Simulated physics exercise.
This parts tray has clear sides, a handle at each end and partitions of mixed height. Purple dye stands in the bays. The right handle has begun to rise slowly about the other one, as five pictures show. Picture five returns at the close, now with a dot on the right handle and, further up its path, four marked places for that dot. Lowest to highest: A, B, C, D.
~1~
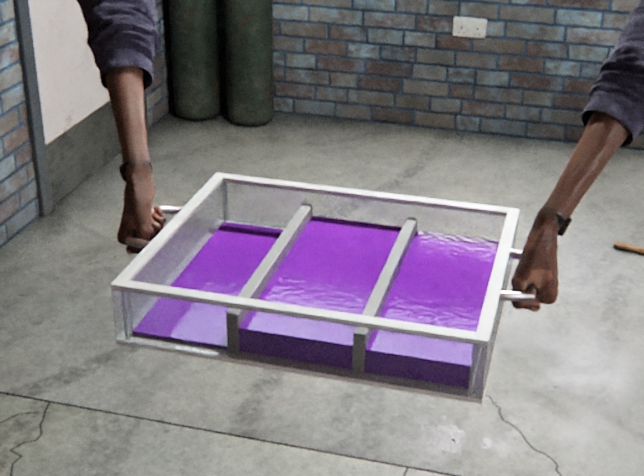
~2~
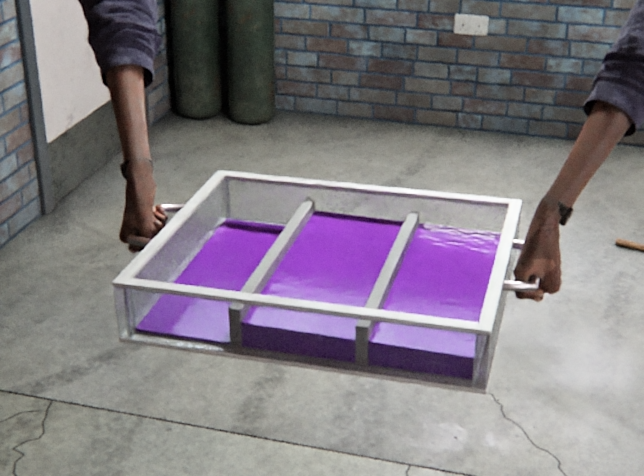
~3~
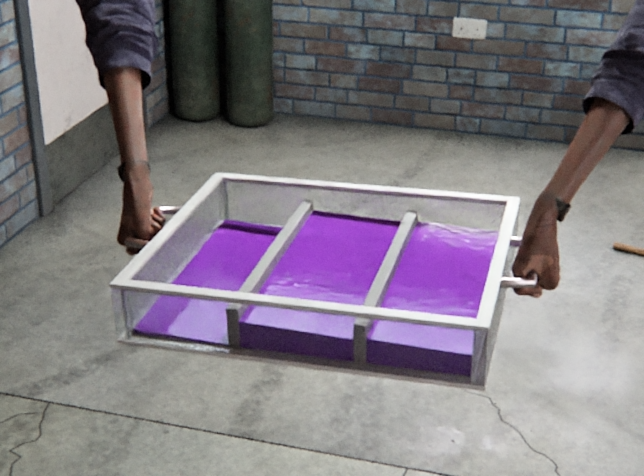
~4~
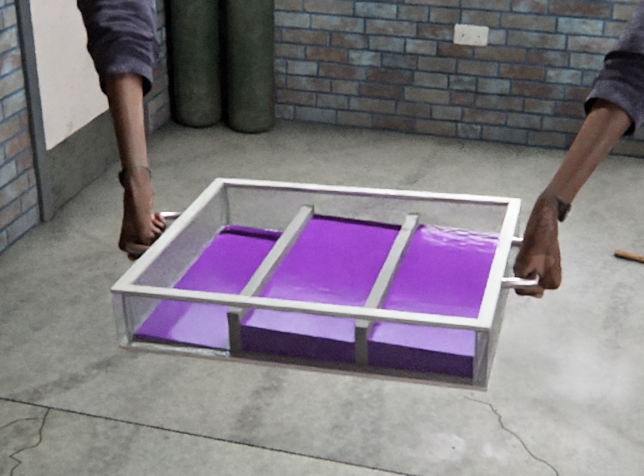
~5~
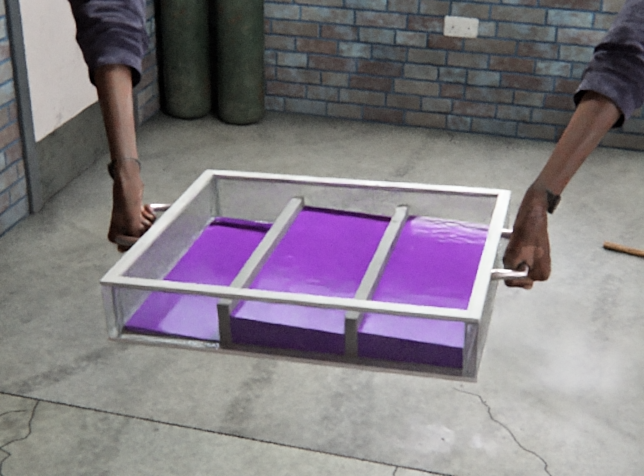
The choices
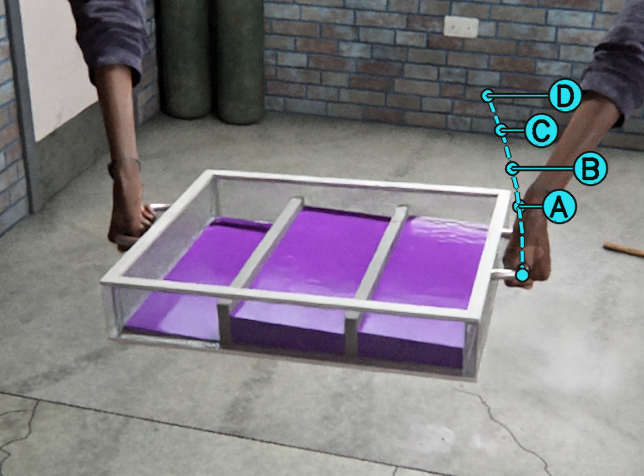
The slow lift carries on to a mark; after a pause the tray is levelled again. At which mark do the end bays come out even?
Take C.
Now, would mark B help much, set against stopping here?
Yes, by a good deal.
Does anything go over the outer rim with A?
No, all stays in.
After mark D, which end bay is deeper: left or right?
The left end bay.
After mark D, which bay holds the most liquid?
The left bay.
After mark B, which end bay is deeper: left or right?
The right end bay.
In cyan, A at (519, 206); B at (512, 168); C at (501, 130); D at (487, 95).
For mark A, the right end bay stands much deeper than the other; nothing spills.
For mark B, the right end bay stands much deeper than the other; nothing spills.
For mark C, the two end bays stand about equally deep; nothing spills.
For mark D, the left end bay stands much deeper than the other; nothing spills.
